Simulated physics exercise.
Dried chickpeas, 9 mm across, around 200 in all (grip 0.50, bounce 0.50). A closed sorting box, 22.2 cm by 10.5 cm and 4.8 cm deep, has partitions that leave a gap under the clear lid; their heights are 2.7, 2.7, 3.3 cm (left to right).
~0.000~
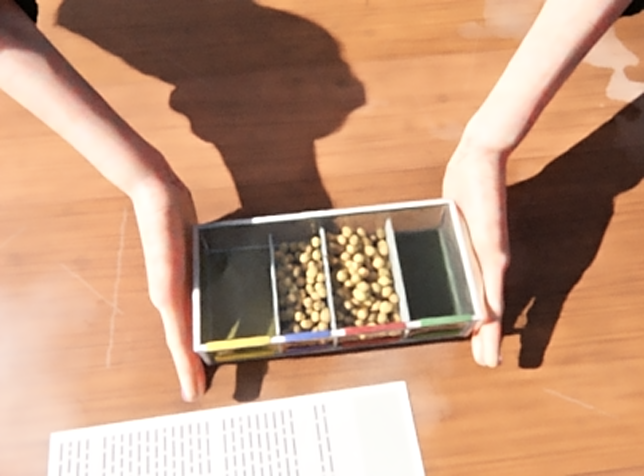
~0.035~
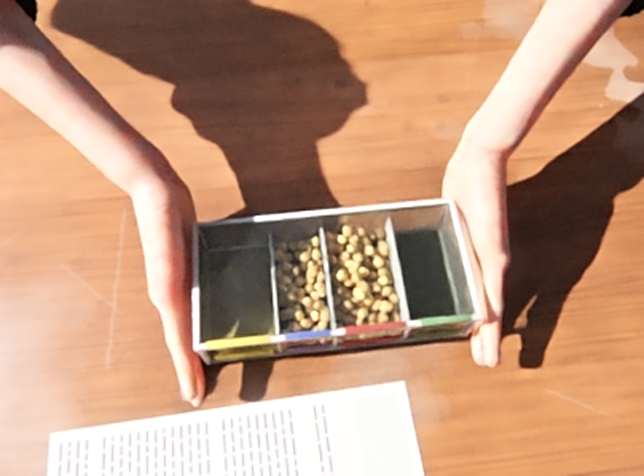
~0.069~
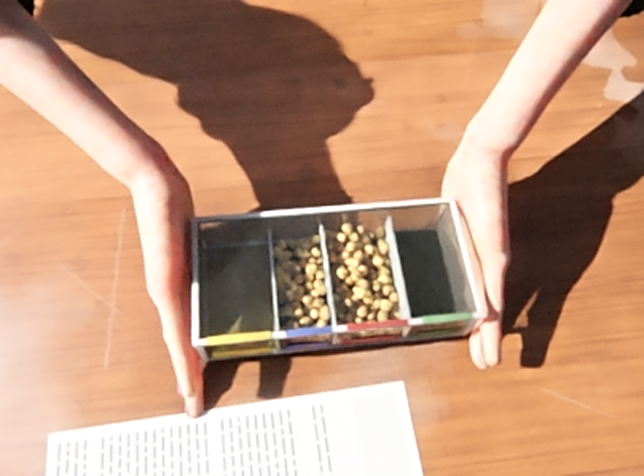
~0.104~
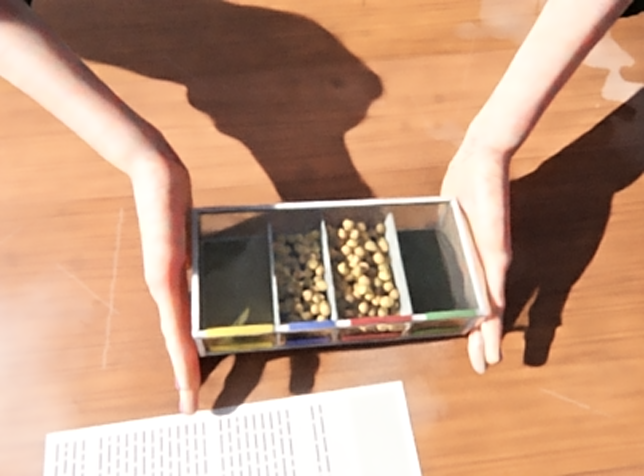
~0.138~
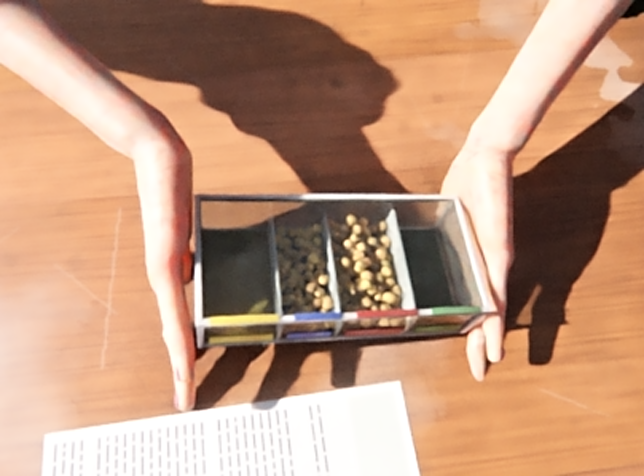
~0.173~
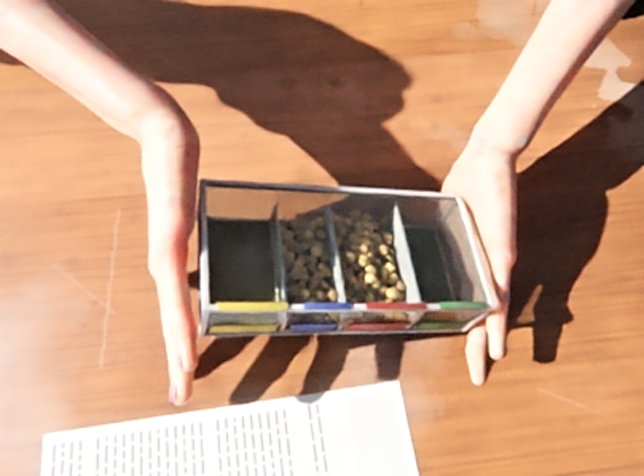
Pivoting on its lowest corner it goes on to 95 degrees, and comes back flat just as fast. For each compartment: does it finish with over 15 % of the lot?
Red: Over, blue: Under, green: Over, yellow: Under.
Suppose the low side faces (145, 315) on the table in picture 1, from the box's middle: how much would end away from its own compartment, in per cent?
About 65 per cent.
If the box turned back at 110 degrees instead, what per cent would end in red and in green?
In that case red 75, green 20.
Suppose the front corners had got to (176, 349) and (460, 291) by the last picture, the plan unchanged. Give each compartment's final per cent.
Red 15, blue 20, green 0, yellow 60.
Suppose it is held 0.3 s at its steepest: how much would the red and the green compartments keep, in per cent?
Then: Red 75, green 20.
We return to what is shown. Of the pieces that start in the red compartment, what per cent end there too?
Roughly 70 per cent.
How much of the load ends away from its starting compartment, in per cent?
Some 45 per cent.
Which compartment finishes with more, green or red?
The red compartment.
Then, at 0.80 s, tilt 95 degrees; red 65 %, blue 30 %, green 5 %.
After 1.21 s, tilt 42 degrees; red 75 %, blue 5 %, green 20 %.
Then, at 1.71 s, tilt 0 degrees; red 75 %, blue 5 %, green 20 %.
In the end, at 2.2 s, red 75 %, blue 5 %, green 20 %, yellow 0 %.
